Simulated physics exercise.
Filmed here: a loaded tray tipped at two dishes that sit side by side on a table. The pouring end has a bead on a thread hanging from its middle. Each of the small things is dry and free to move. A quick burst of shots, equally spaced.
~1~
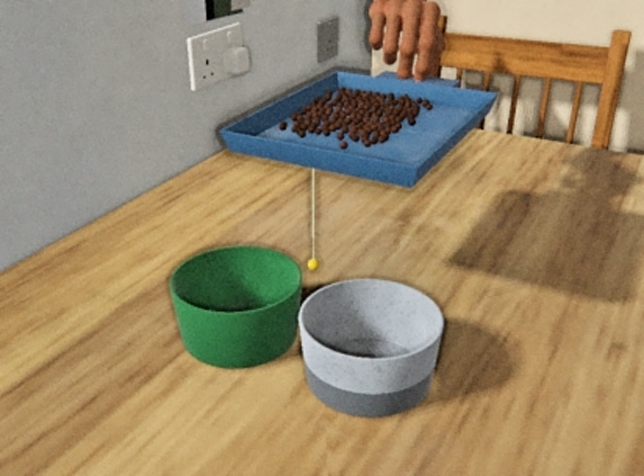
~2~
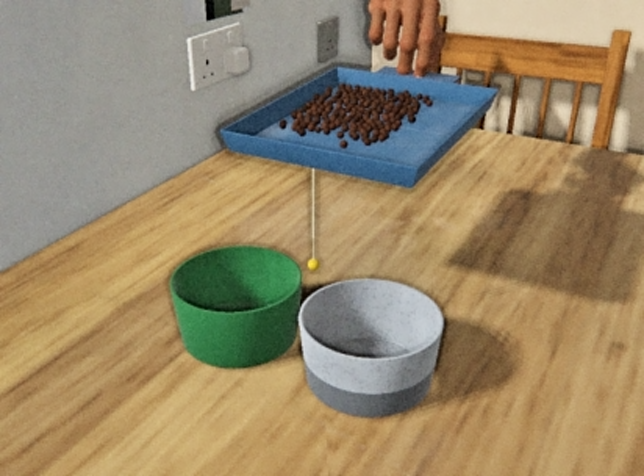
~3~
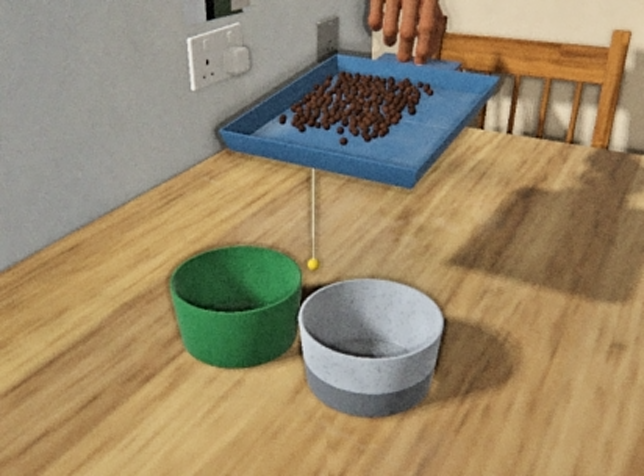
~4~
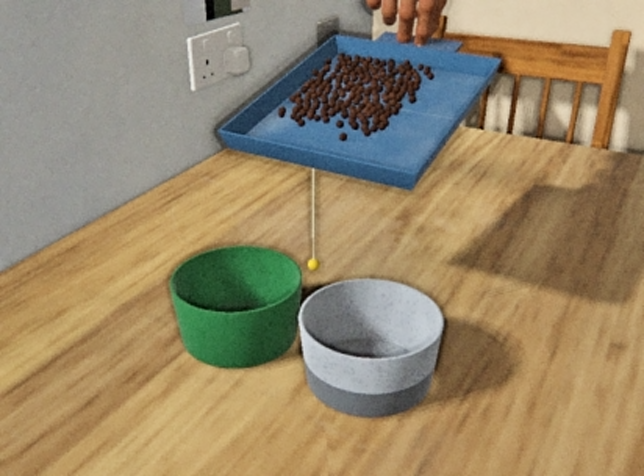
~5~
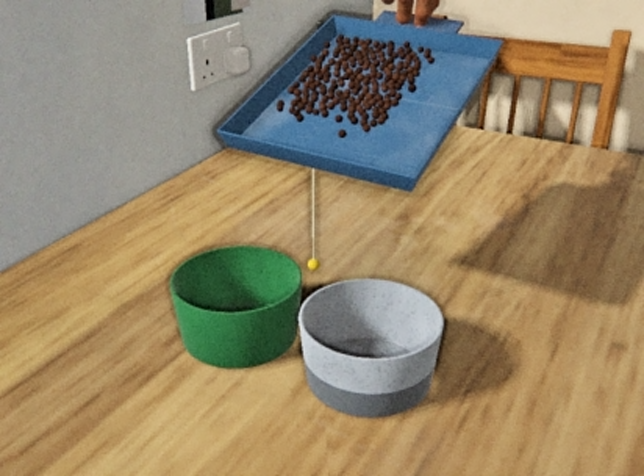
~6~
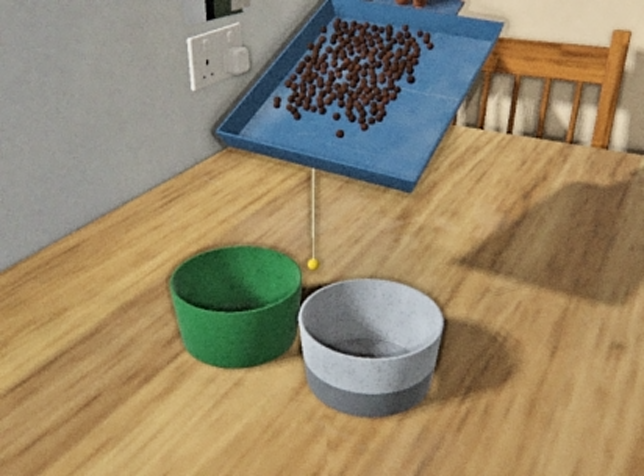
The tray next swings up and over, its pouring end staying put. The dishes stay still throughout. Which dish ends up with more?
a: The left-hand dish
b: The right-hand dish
The right-hand dish.
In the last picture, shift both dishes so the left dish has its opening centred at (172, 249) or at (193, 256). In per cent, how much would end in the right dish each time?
About 40 per cent, then about 50 per cent.
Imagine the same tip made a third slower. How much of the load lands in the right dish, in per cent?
Near 60 in a hundred.
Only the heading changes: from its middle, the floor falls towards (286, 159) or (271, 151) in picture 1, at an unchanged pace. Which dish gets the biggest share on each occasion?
Try 1: The left-side dish; try 2: The left-side dish.
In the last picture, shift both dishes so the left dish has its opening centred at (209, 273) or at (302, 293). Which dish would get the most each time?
Answer, in order: The one to the right and the one to the left.
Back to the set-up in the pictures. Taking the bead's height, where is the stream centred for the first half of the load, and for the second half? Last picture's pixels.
First around (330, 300), afterwards around (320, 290).
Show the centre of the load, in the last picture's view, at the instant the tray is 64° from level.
I'd put the middle of the pieces at roughly (328, 167).
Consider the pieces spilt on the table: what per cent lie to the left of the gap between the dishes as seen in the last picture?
Left share: Some 80 per cent.
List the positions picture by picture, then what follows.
Corners of the pouring end at (229, 130) and (413, 164), level; middle of the load at (362, 113), allspice berries; left dish at (200, 334); right dish at (339, 381); bead on its thread at (314, 264), in the first picture.
Corners of the pouring end at (229, 130) and (413, 165), level; middle of the load at (362, 111), in the second picture.
Corners of the pouring end at (228, 129) and (412, 166), tipped barely, lowest at the right corner; middle of the load at (362, 102), in the third picture.
Corners of the pouring end at (227, 129) and (412, 169), tipped a little, lowest at the right corner; middle of the load at (362, 89), in the fourth picture.
Corners of the pouring end at (226, 129) and (411, 172), tipped clearly, lowest at the right corner; middle of the load at (361, 77), in the fifth picture.
Corners of the pouring end at (225, 129) and (410, 175), tipped clearly, lowest at the right corner; middle of the load at (359, 68), about a third on the move; left dish at (200, 334); right dish at (339, 381), in the sixth picture.
Soon after the last picture, tray tipped steeply; most on the tray; a stray few in the right dish; about a quarter in the air.
A little later, tray tipped past a quarter turn; about a third on the tray; about a quarter in the right dish; a stray few in the left dish; a small part outside both; about a quarter in the air.
Later still, tray tipped past a quarter turn; about two thirds in the right dish; about a quarter in the left dish; about a quarter outside both.
At rest, tray tipped past a quarter turn; about two thirds in the right dish; about a quarter in the left dish; about a quarter outside both.
